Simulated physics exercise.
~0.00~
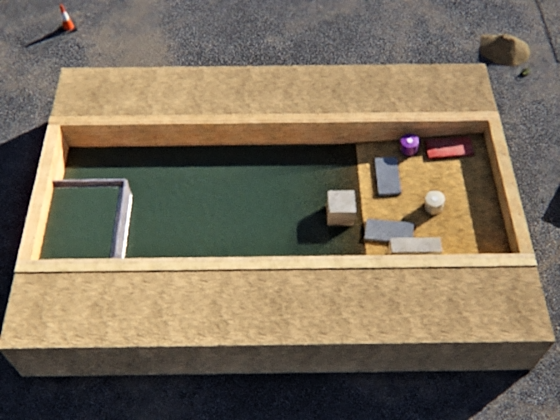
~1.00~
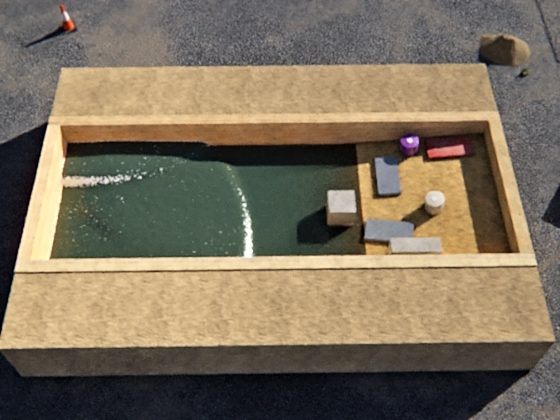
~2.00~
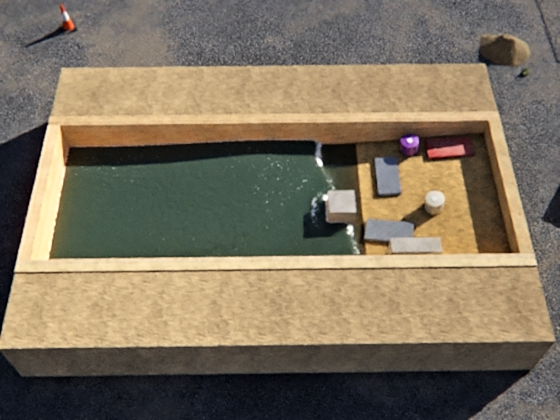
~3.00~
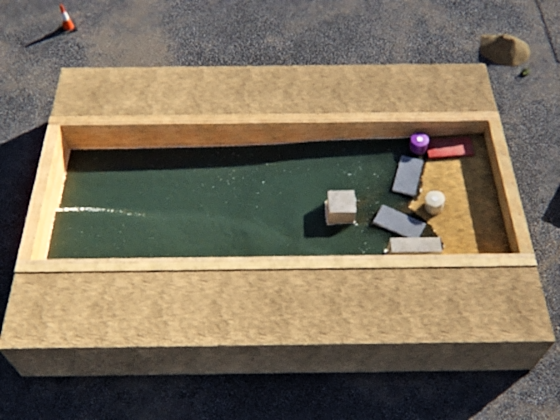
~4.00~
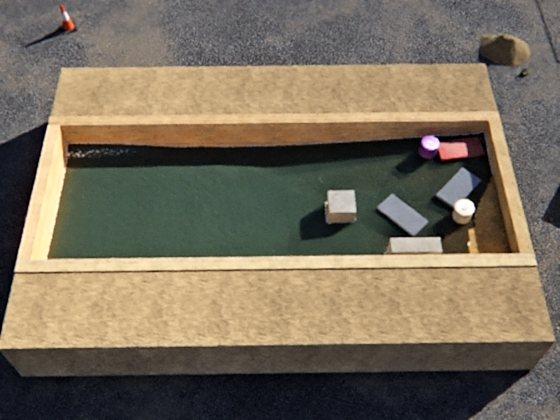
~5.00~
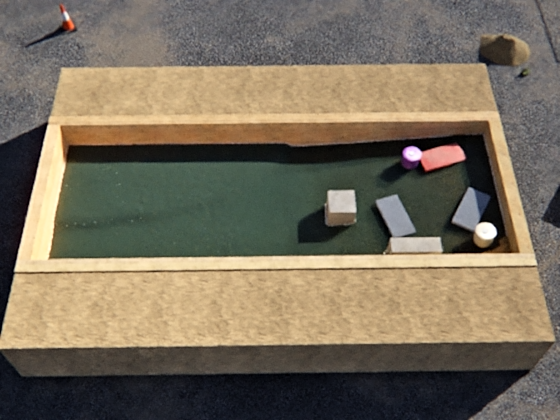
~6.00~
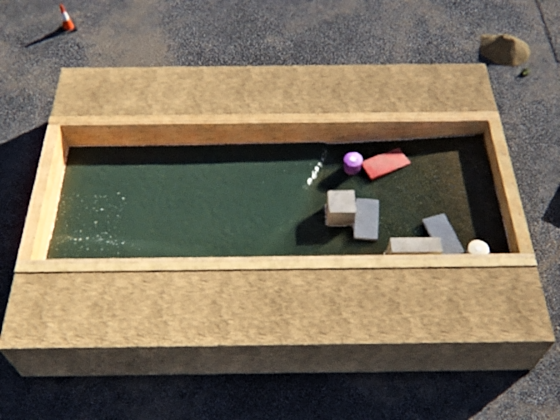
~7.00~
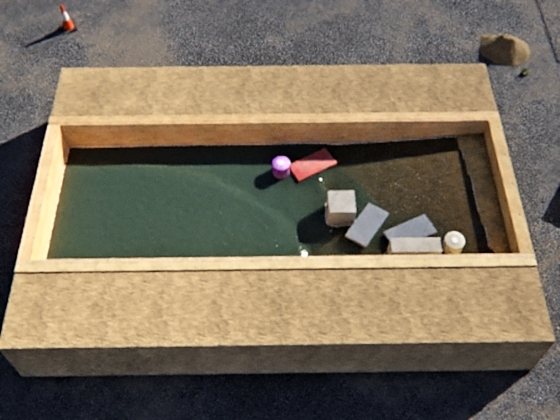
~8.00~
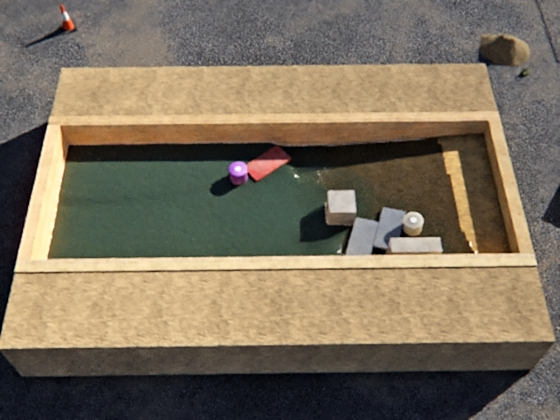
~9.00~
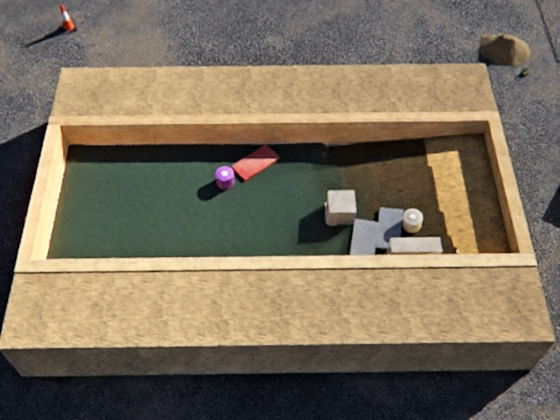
Wave crossing a walled sandy basin, lifting loose blocks and tubs, then carrying a purple tub and red float left, still afloat.
